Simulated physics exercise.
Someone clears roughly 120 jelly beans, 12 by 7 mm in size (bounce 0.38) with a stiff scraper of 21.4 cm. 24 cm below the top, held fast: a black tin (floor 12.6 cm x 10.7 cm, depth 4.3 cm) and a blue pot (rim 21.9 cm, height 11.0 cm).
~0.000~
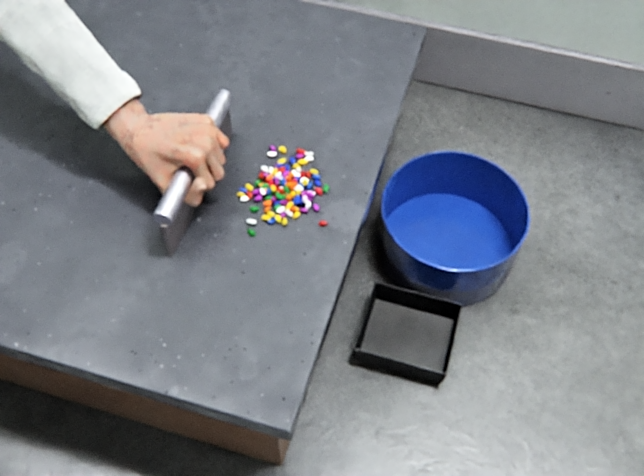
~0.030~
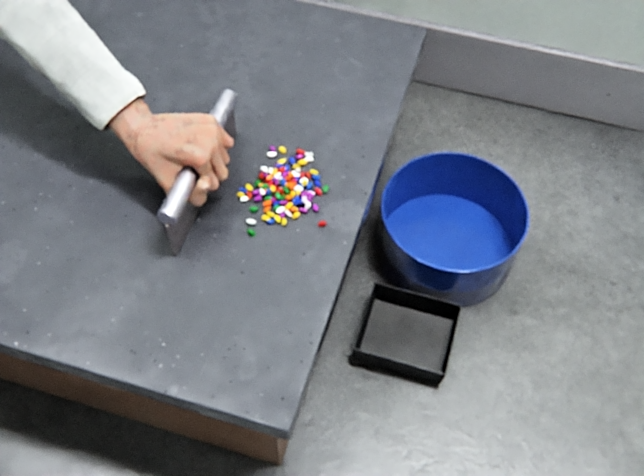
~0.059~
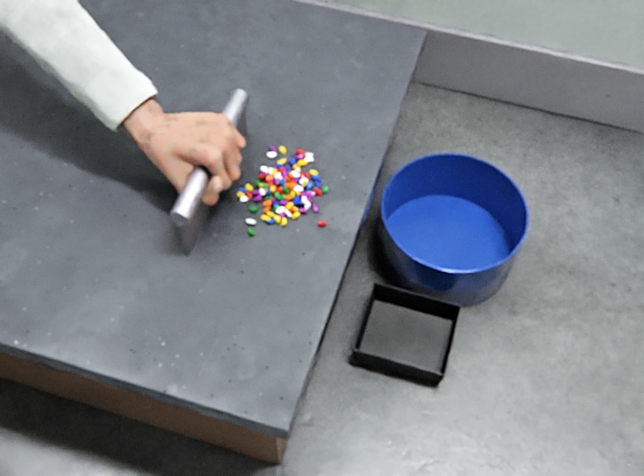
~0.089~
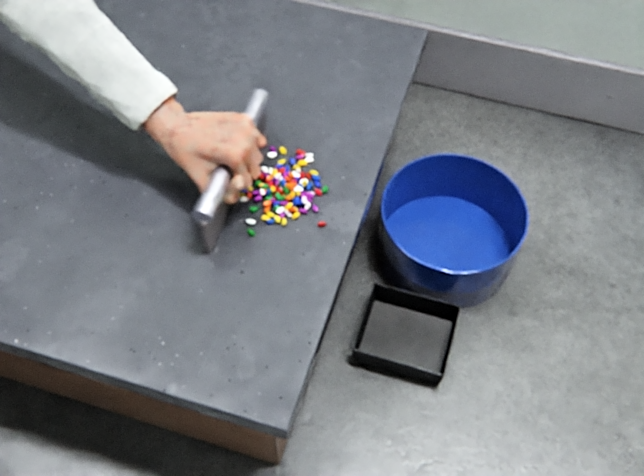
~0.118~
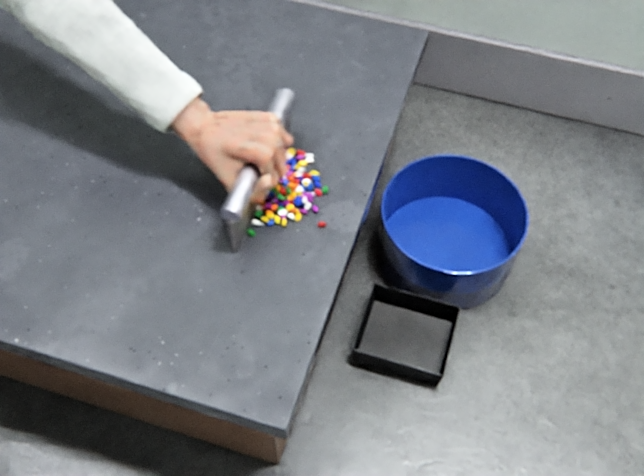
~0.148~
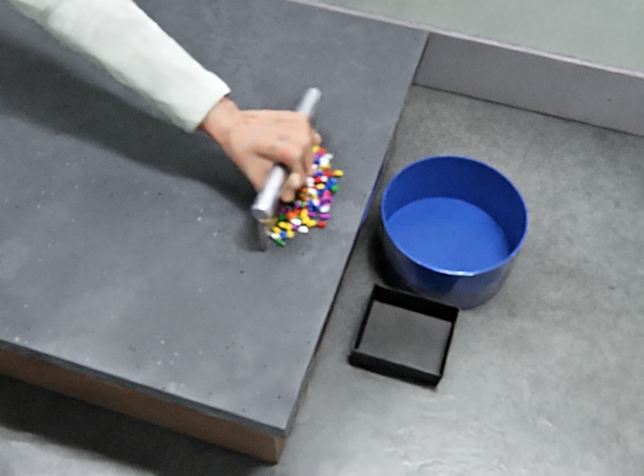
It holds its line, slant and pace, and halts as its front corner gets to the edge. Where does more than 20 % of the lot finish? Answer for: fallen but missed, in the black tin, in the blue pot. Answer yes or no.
Missed: Yes, black tin: No, blue pot: Yes.
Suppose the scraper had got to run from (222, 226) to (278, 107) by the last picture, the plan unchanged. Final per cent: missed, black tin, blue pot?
Missed 10, black tin 35, blue pot 55.
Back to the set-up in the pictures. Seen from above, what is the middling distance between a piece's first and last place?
About 34 cm.
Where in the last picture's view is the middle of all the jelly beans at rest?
Around (497, 288).
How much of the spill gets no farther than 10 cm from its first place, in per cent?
Roughly 0 per cent.
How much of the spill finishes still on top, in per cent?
Some 0 per cent.
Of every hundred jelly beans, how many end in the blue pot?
About 50 per cent.
Then, at 0.27 s, scraper 22 cm from its start, spill 20 cm wide; off the edge, not caught 20 %, still on top 80 %.
Then, at 0.39 s, scraper 22 cm from its start, spill 27 cm wide; blue pot 50 %, off the edge, not caught 50 %.
After 0.49 s, scraper 22 cm from its start, spill 33 cm wide; black tin 10 %, blue pot 50 %, off the edge, not caught 40 %.
At rest (2.1 s), black tin 10 %, blue pot 50 %, fallen but missed 45 %, still on top 0 %.
